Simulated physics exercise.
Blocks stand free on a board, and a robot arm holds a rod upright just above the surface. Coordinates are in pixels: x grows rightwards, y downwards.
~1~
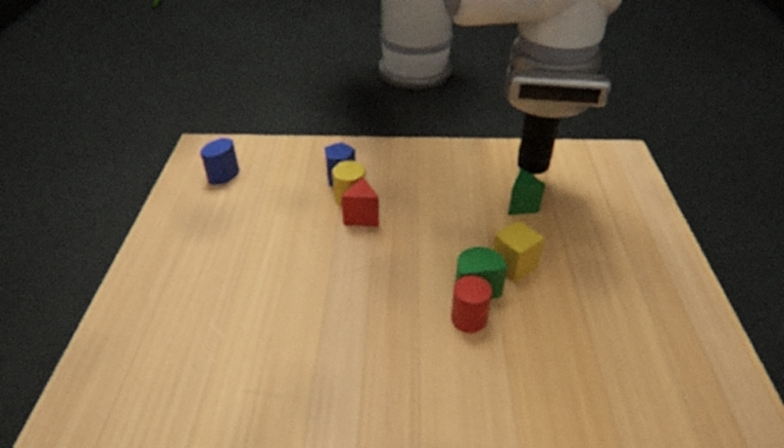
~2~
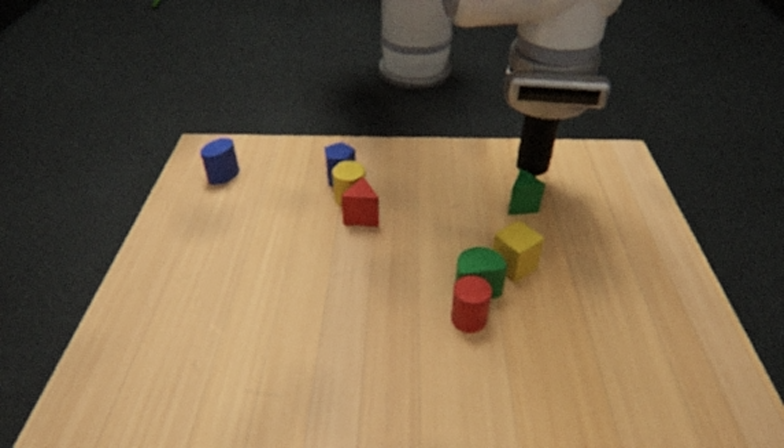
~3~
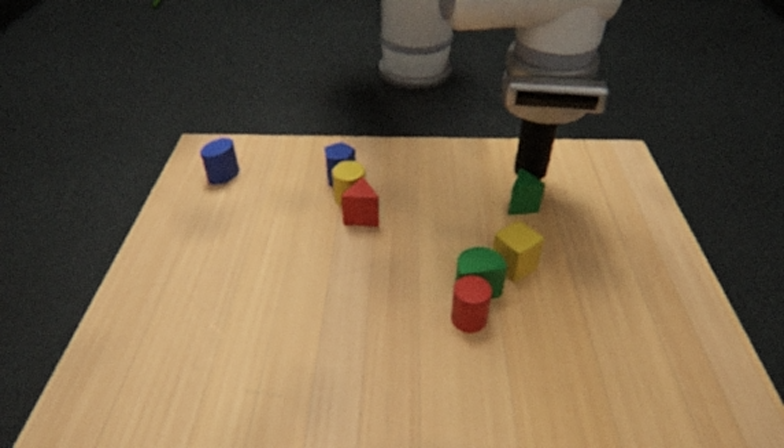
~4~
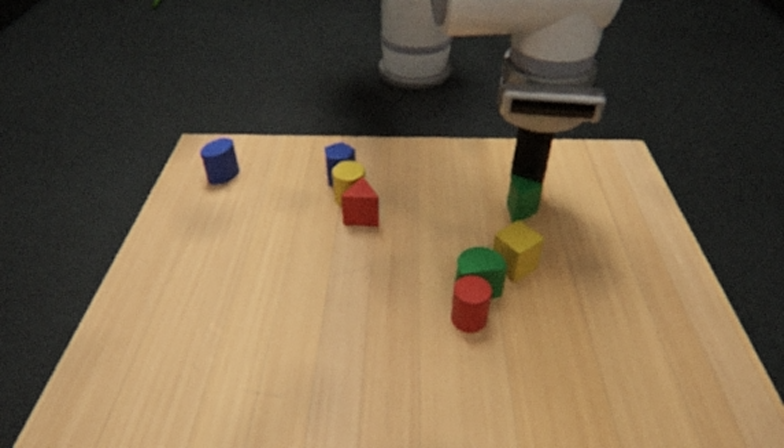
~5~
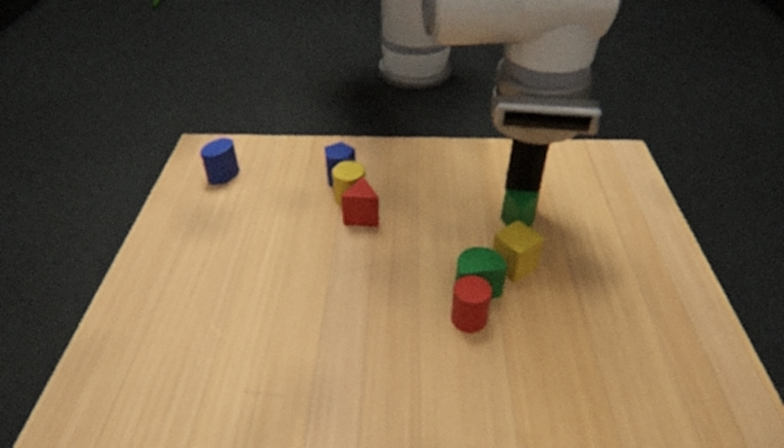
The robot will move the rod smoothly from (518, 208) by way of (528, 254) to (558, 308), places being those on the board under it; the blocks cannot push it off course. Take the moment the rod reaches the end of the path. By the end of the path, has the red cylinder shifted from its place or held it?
Put simply, it goes somewhere else.
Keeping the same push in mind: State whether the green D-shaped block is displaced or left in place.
It gets displaced.
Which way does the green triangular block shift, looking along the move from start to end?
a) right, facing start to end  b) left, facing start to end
(a)
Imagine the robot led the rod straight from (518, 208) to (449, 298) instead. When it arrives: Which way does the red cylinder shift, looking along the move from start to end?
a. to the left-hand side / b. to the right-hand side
a (to the left-hand side)
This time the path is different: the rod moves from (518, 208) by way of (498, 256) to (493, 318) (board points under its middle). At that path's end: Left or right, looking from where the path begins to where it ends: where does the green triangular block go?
Side: Left.
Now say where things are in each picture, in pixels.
The first picture shows tip of the rod at (533, 166), middles of tops, red cylinder at (473, 289), green D-shaped block at (480, 260), yellow four-sided block at (519, 236), green triangular block at (527, 179).
The second picture shows rod at (532, 167), nothing pushed.
The third picture shows rod at (530, 172), nothing pushed.
The fourth picture shows rod at (527, 180), green triangular block at (525, 184).
The fifth picture shows rod at (522, 191), red cylinder at (473, 289), green D-shaped block at (480, 260), yellow four-sided block at (519, 236), green triangular block at (522, 196).
On the path given first. One third of the way, rod at (527, 221); red cylinder at (472, 292); green D-shaped block at (475, 266), turned 20° clockwise; yellow four-sided block at (517, 255), turned 20° anticlockwise; green triangular block at (521, 228), turned 30° clockwise.
Two thirds of the way, rod at (541, 254); red cylinder at (468, 298); green D-shaped block at (472, 270), turned 40° clockwise; yellow four-sided block at (514, 270), turned 50° anticlockwise; green triangular block at (514, 248), turned 55° clockwise.
At the end, rod at (563, 291); red cylinder at (468, 298); green D-shaped block at (472, 270), turned 40° clockwise; yellow four-sided block at (515, 271), turned 45° anticlockwise; green triangular block at (513, 248), turned 55° clockwise.
